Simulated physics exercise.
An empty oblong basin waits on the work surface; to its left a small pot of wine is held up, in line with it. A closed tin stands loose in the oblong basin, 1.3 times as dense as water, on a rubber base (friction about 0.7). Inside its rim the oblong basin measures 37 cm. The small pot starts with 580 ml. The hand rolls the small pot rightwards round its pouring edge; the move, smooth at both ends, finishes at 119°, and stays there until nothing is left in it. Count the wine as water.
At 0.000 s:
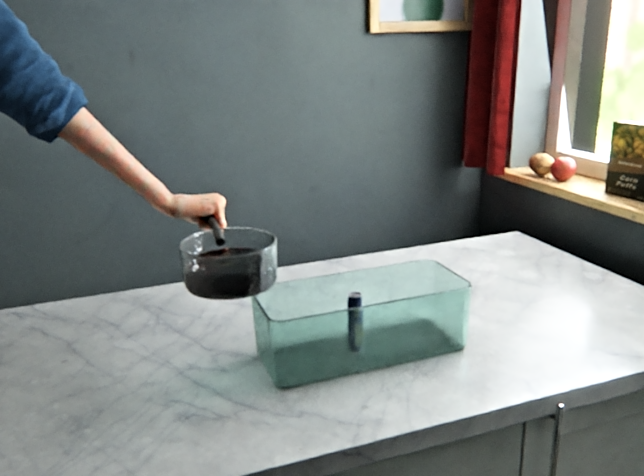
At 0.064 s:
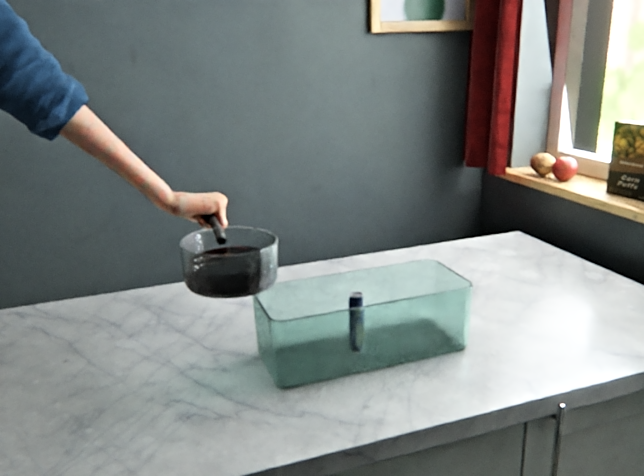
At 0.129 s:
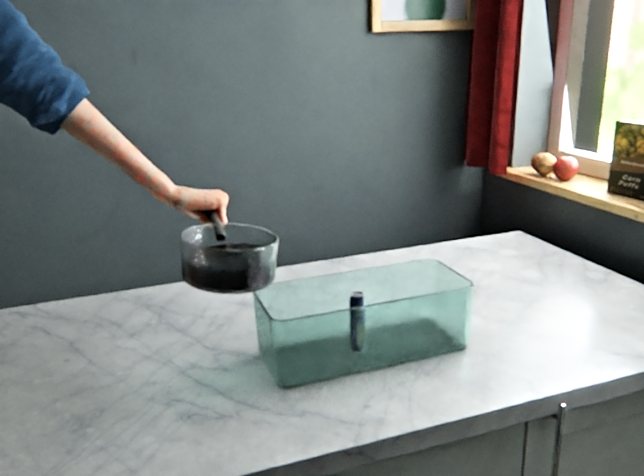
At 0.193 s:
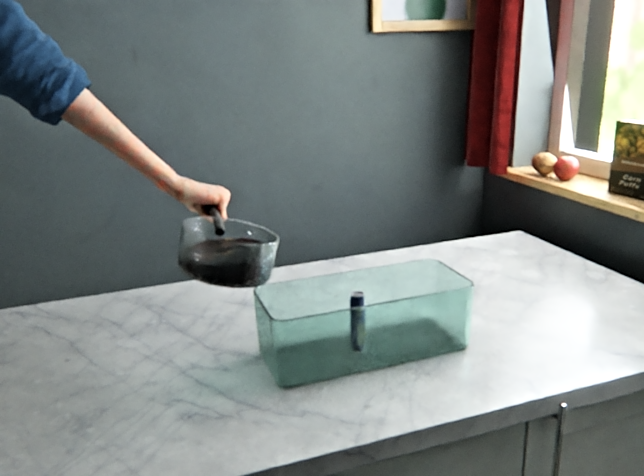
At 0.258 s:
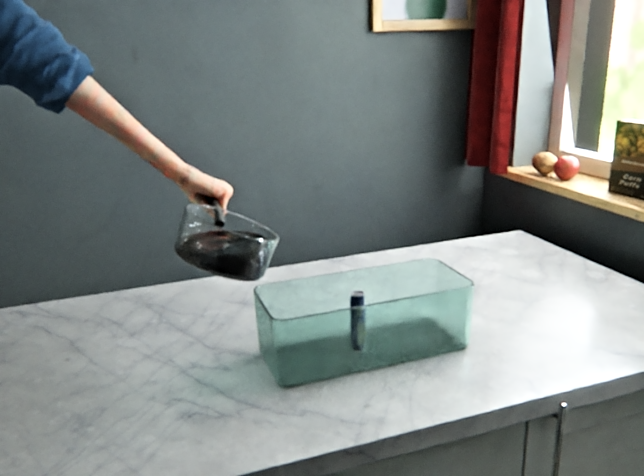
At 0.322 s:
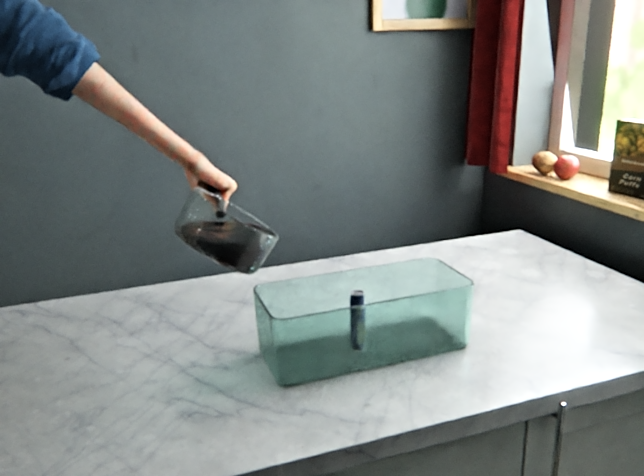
The footage shows a hand holding a small clear pot of dark liquid to the left of an empty greenish oblong basin with a small upright object inside, then gradually tilting the pot rightwards while the basin stays still.
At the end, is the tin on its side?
It topples.
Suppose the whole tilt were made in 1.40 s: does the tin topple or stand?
The tin stays up.
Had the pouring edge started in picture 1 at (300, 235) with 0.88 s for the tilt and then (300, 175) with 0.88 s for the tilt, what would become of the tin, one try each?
First it falls; then it stays up.
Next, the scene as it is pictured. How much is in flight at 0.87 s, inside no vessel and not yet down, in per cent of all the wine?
Near 10 in a hundred.
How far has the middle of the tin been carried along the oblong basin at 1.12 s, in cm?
About 8 cm.
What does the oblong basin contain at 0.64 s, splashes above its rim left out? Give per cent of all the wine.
Some 14 per cent.
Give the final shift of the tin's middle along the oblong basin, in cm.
Some 8.0 cm.
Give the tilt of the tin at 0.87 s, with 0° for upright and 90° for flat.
About 25°.
After 0.64 s the tilt is 98° and 29 per cent is still to pour; the tin stands where it began.
After 0.87 s the tilt is 119° and 1 per cent is still to pour; the tin leans 24°.
After 1.12 s the tilt is 119° and 0 per cent is still to pour; the tin lies on its side.
After 1.38 s the tilt is 119° and 0 per cent is still to pour; the tin lies on its side.
In the end the tin lies on its side.
